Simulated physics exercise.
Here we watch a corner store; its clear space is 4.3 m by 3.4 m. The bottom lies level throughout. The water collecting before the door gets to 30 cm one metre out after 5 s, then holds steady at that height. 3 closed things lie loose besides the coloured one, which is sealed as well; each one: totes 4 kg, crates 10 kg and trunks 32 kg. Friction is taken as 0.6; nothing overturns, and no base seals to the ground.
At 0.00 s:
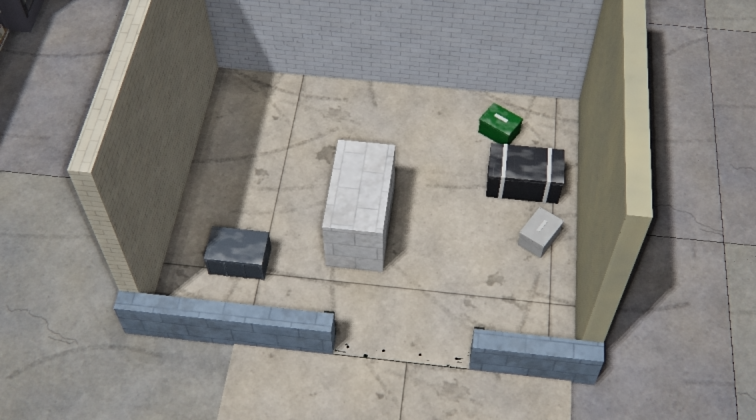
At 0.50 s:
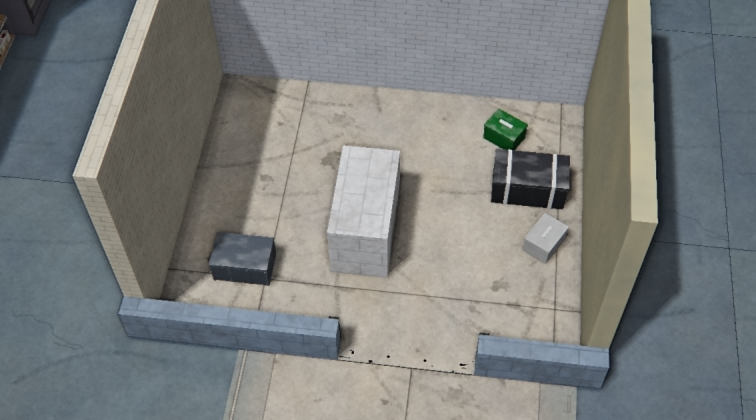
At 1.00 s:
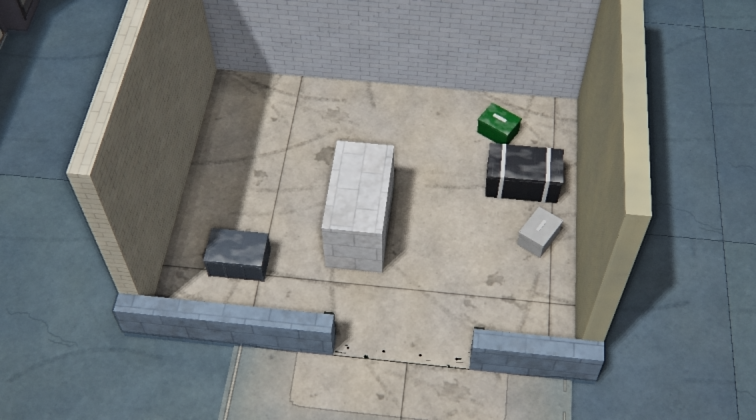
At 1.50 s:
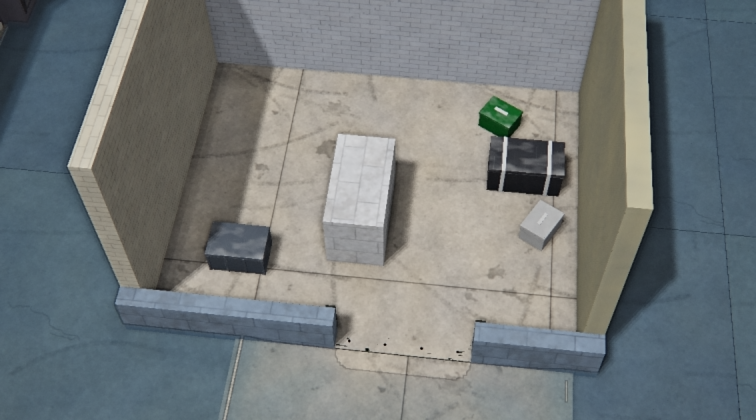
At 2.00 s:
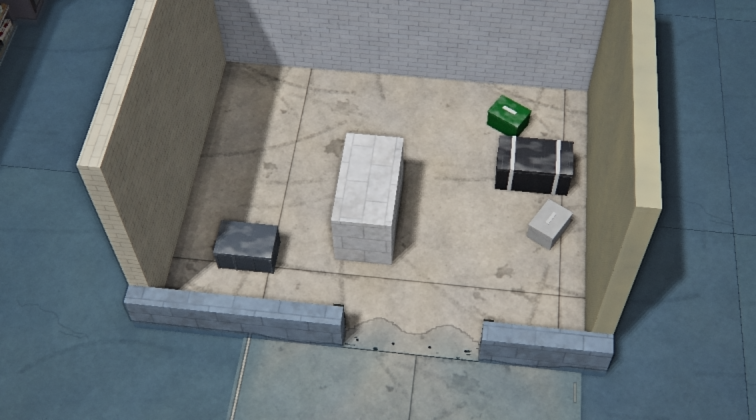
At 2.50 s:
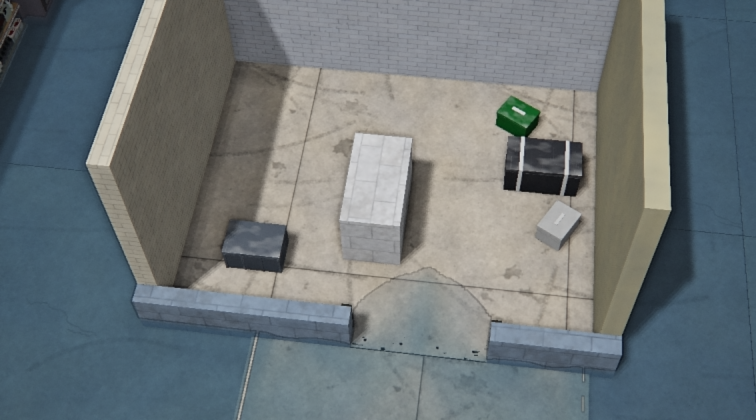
A roofless room with pale walls and a gap in its low front wall is seen from high above, the view shifting slightly throughout. A white block stands mid-floor, a dark grey box at left, and a green box, a black trunk with pale bands and a light grey box at right. Bluish water spreads over the ground outside, then enters through the gap, while the objects stay put.
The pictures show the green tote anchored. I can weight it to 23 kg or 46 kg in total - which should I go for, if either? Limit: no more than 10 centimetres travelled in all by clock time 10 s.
Make it 46 kg.
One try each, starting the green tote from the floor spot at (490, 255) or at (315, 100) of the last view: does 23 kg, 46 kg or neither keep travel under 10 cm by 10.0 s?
Result, try 1: Heavy passes, light fails; try 2: Heavy passes, light fails.
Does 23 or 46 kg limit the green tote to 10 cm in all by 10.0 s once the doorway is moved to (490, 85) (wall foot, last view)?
That way, only the big mass suffices.
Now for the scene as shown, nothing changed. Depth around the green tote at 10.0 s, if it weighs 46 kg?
Around 21 cm.
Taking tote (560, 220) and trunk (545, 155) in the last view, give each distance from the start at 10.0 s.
They sit 100 cm and 80 cm away, in the order given.
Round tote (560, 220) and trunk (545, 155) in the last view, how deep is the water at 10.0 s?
Around 10 cm and 21 cm.
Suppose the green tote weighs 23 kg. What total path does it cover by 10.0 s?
Adding it all up, something like 120 cm.
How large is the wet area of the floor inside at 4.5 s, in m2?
My estimate is roughly 7.0 m2.
After 3.5 s the green tote would be 0 cm from its start with 23 kg and 0 cm from its start with 46 kg; 0 cm of water round it then.
After 4.5 s the green tote would be 0 cm from its start with 23 kg and 0 cm from its start with 46 kg; 3 cm of water round it then.
After 7.0 s the green tote would be 16 cm from its start with 23 kg and 0 cm from its start with 46 kg; 15 cm of water round it then.
After 10.0 s the green tote would be 110 cm from its start with 23 kg and 0 cm from its start with 46 kg; 21 cm of water round it then.
